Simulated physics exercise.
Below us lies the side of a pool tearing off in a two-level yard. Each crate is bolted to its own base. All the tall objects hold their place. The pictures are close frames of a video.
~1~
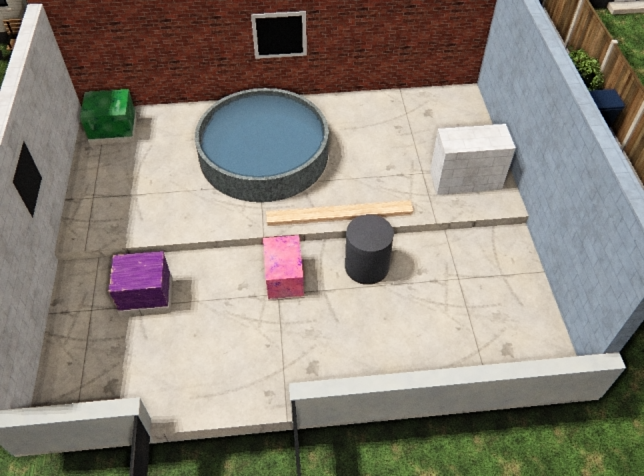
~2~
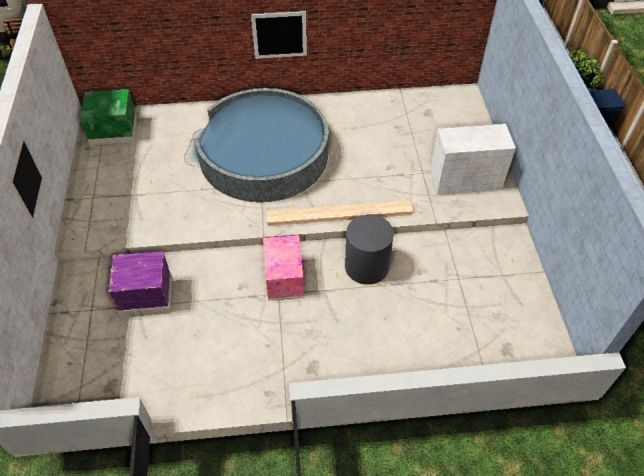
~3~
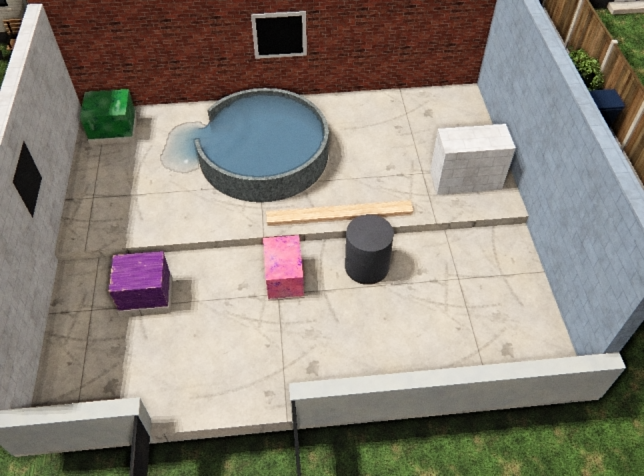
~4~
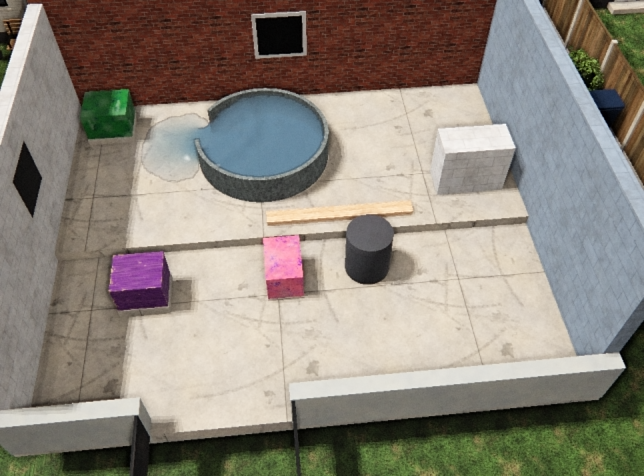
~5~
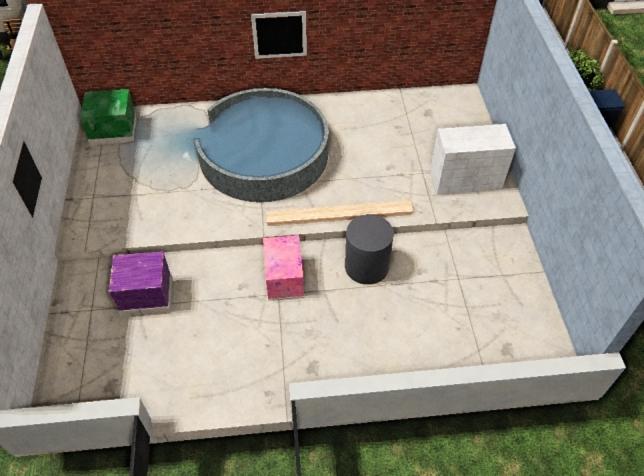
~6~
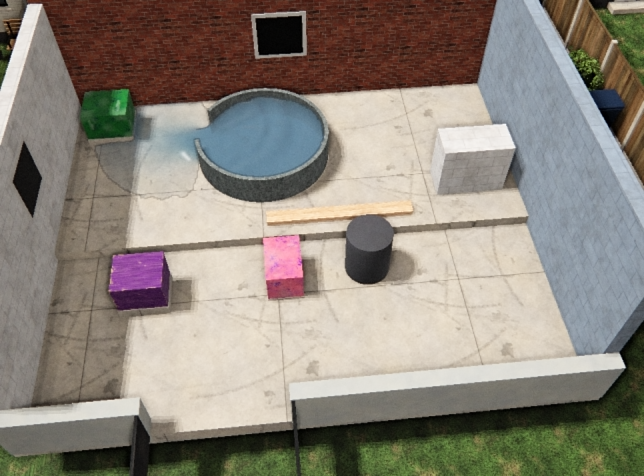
Round pool in a walled two-level yard splitting open on its left side, water spreading across the paving toward a green box.
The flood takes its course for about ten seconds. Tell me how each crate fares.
One by one: The pink crate is wetted; the green crate is wetted; the purple crate escapes dry.
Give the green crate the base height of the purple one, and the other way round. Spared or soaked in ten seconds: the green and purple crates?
Then: Green is soaked; purple remains dry.
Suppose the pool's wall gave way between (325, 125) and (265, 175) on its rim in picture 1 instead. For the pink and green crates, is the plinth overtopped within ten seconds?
Pink crate is topped; green crate stays dry.
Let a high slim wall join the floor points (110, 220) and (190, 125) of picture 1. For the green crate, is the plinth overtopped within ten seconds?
My reading: The green crate escapes it.
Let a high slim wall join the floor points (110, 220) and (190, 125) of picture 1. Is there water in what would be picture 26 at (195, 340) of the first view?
Verdict: Wet.
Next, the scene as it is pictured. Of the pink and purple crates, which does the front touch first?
It is the purple crate.
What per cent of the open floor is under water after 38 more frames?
I make it 40 per cent.
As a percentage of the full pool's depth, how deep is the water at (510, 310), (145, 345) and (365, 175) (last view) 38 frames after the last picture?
Roughly 0, 2 and 0 per cent, in turn.
A moment on, water covers 10 % of the floor; the pink crate not reached, the green crate water round its plinth, the purple crate not reached.
Next, water covers 15 % of the floor; the pink crate not reached, the green crate water round its plinth, the purple crate not reached.
Then, water covers 25 % of the floor; the pink crate not reached, the green crate water round its plinth, the purple crate water round its plinth.
Later, water covers 40 % of the floor; the pink crate water round its plinth, the green crate water round its plinth, the purple crate water round its plinth.
In the end, water covers 70 % of the floor; the pink crate was topped, the green crate was topped, the purple crate stayed above the water.
